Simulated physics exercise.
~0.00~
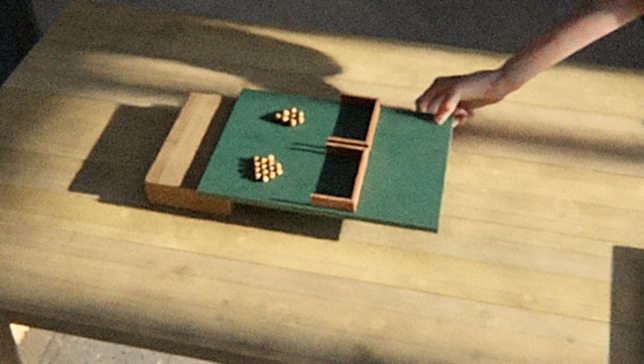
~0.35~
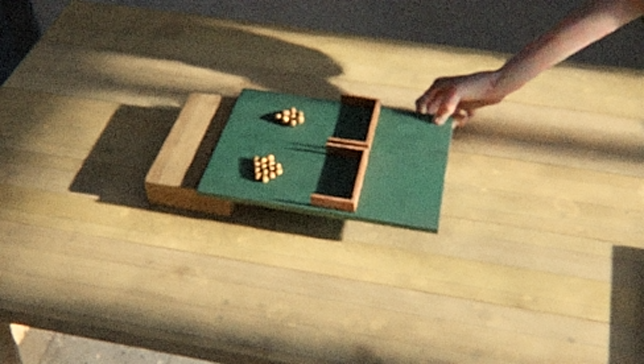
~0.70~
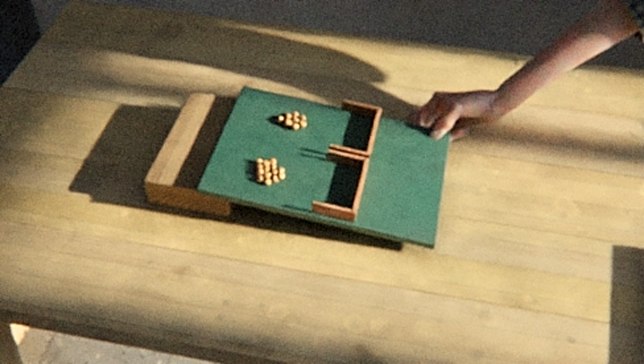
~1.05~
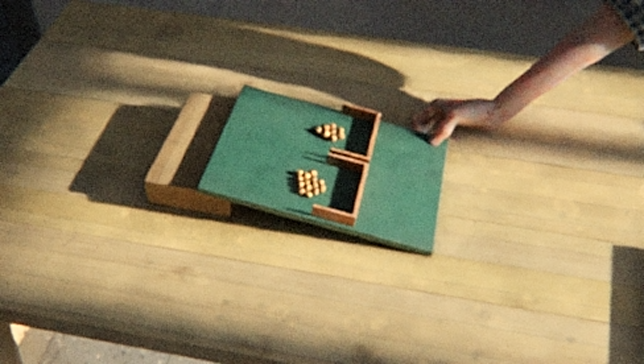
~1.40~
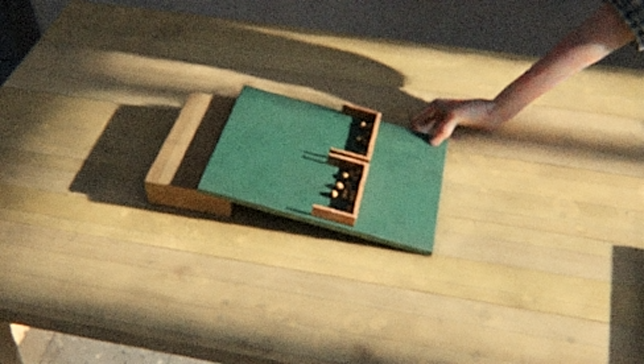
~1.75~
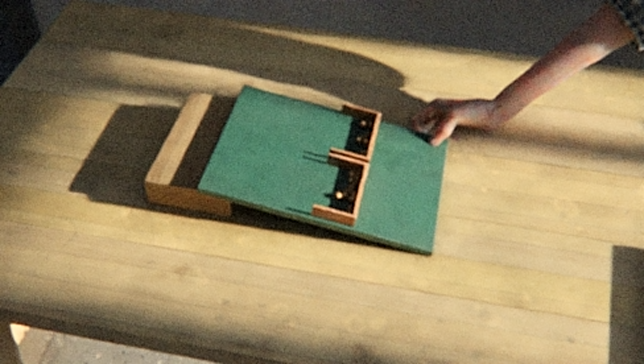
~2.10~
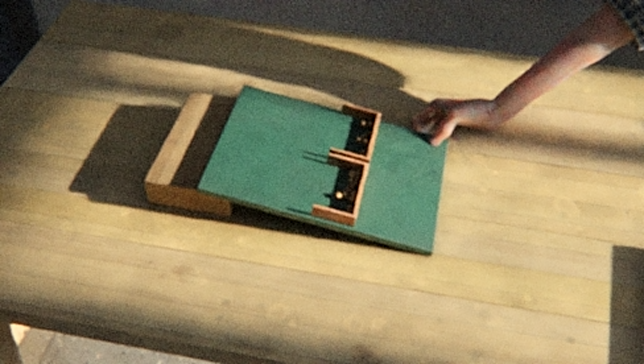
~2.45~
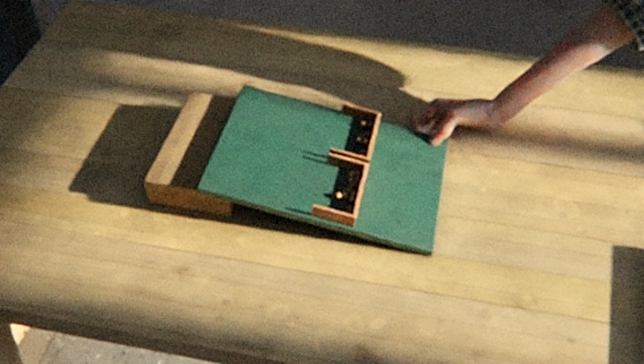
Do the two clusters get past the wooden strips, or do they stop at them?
Both the front cluster and the back cluster stop at the wooden strips.
